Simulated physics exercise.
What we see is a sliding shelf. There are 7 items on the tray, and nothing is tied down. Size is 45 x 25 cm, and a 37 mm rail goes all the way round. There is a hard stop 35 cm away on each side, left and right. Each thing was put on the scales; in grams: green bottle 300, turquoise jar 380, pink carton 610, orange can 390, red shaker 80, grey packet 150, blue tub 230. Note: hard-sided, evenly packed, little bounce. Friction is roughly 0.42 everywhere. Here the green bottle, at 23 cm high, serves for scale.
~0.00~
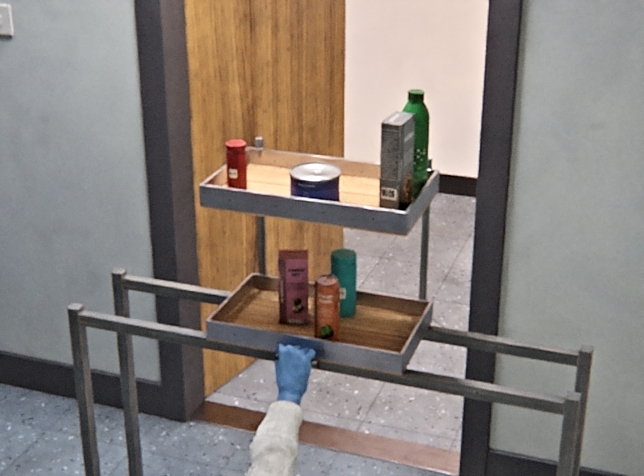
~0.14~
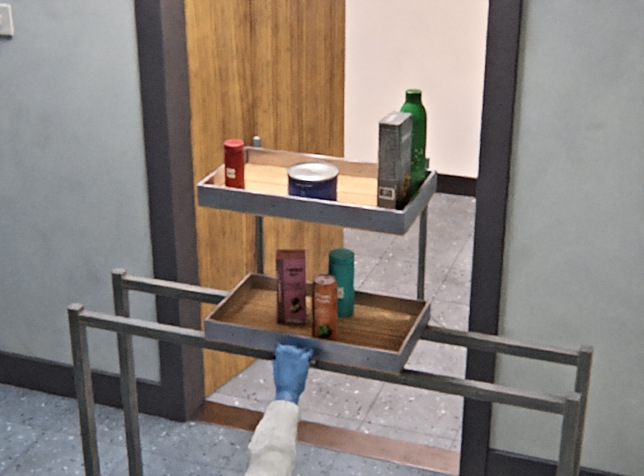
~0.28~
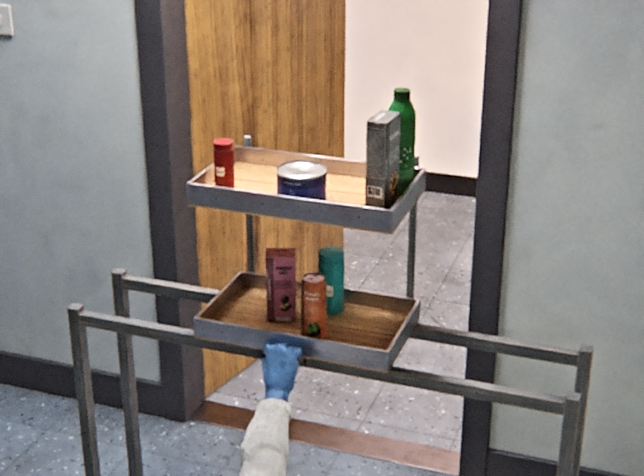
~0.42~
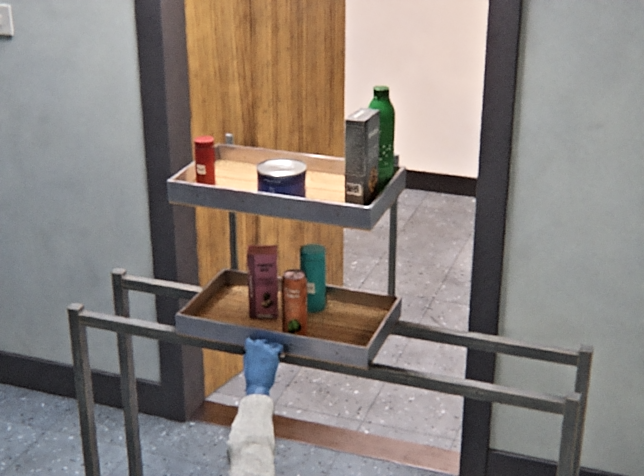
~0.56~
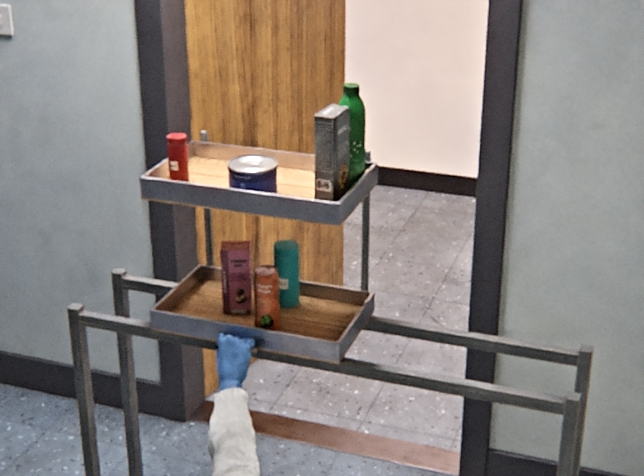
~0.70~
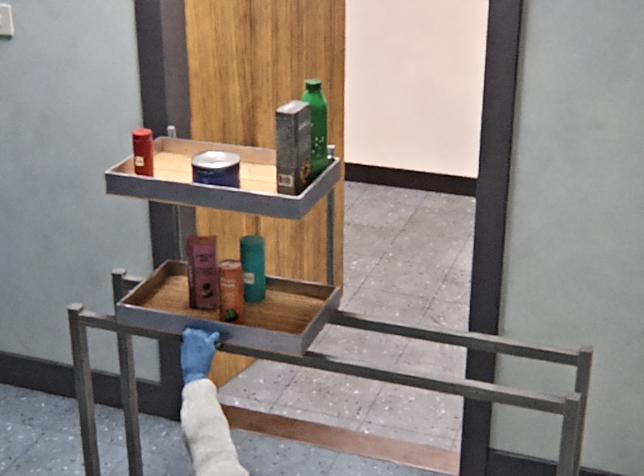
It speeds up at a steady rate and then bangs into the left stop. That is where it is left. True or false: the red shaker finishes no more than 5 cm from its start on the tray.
True.
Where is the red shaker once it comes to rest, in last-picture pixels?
About (94, 148).
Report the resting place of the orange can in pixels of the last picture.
Its middle settles close to pixel (127, 298).
After 0.90 s, tray has slid 35 cm left; red shaker 9° off upright near (90, 146); grey packet 6° off upright; green bottle 4° off upright.
After 1.00 s, tray has slid 35 cm left; red shaker 9° off upright near (91, 146); grey packet 35° off upright; green bottle 25° off upright.
After 1.10 s, tray has slid 35 cm left; red shaker 5° off upright near (96, 147); grey packet 72° off upright; green bottle 53° off upright.
After 1.20 s, tray has slid 35 cm left; green bottle on its side; orange can on its side; grey packet on its side.
In the end (1.9 s), toppled on the tray, green bottle, turquoise jar, orange can and grey packet; not toppled but over 5 cm from the start, pink carton and blue tub; the last one under 5 cm from the start. In the last view, red shaker near (94, 148).
